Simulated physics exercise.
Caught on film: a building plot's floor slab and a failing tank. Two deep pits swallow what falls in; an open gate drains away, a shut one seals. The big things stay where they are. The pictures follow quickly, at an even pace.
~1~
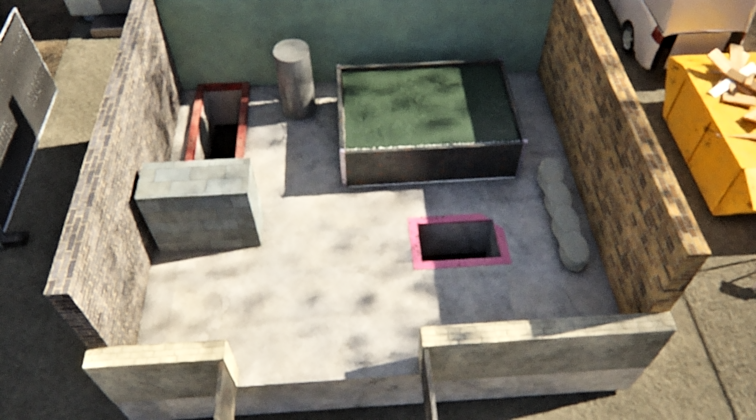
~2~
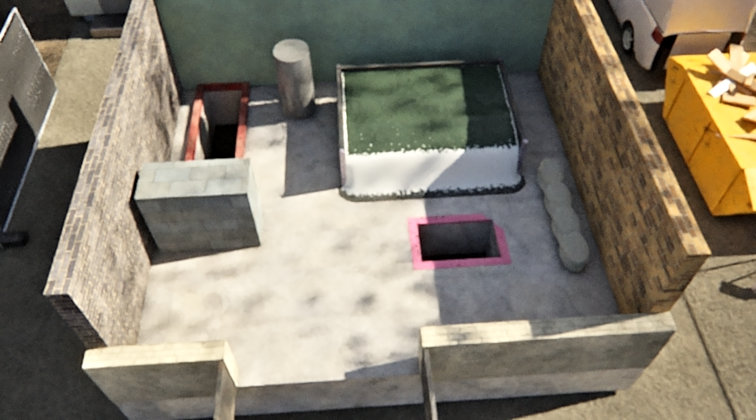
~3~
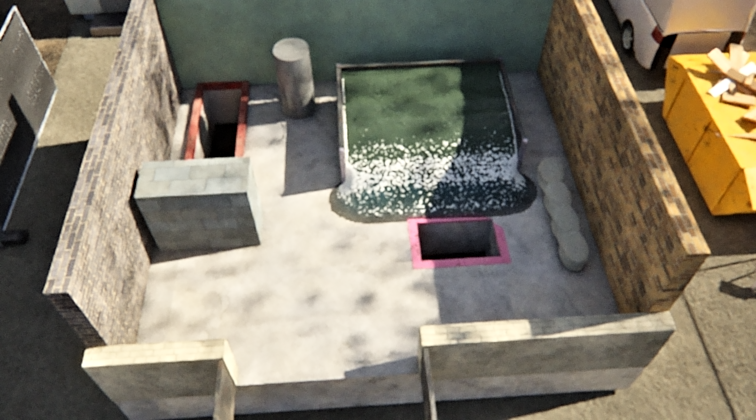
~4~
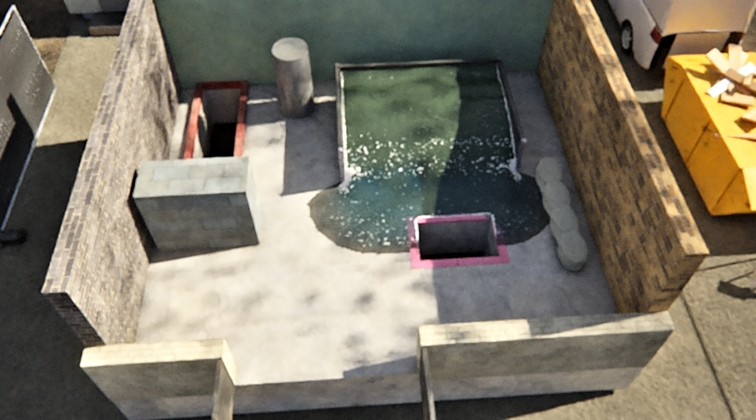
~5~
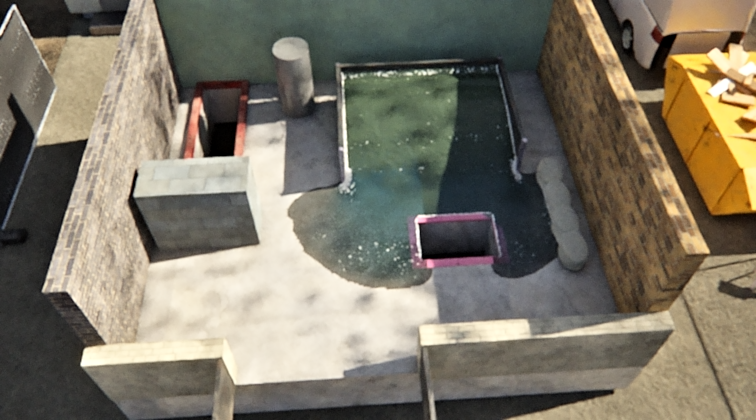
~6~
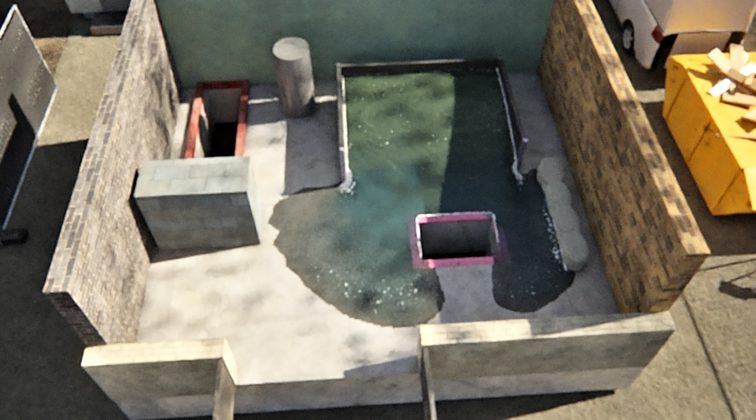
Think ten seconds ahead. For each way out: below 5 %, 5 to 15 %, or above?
The gate takes above 15 %; the pink pit takes above 15 %; the red pit takes not even 5 %.
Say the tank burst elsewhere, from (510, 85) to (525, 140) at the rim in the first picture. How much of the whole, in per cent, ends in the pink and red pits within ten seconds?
Parts in a hundred: Pink 6, red 12.
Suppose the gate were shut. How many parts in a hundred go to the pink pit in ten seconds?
In per cent: Pink 60.
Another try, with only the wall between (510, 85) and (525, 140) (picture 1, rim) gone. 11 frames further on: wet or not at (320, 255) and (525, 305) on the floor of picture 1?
One after the other: Dry, awash.
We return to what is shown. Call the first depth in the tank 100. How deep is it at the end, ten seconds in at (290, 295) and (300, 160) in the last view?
About 6 and 2 per cent.
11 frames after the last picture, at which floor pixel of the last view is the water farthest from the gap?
Around (146, 371).
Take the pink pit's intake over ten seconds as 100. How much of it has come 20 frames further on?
Some 80 per cent.
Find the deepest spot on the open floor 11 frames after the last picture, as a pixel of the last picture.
At about (538, 333).
A moment on, water covers 45 % of the floor; the gate 2 %, the pink pit 17 %, the red pit 0 %.
Next, water covers 55 % of the floor; the gate 8 %, the pink pit 28 %, the red pit 0 %.
Then, water covers 60 % of the floor; the gate 16 %, the pink pit 39 %, the red pit 0 %.
Later, water covers 70 % of the floor; the gate 21 %, the pink pit 46 %, the red pit 0 %.
In the end, water covers 90 % of the floor; the gate 25 %, the pink pit 49 %, the red pit 0 %.
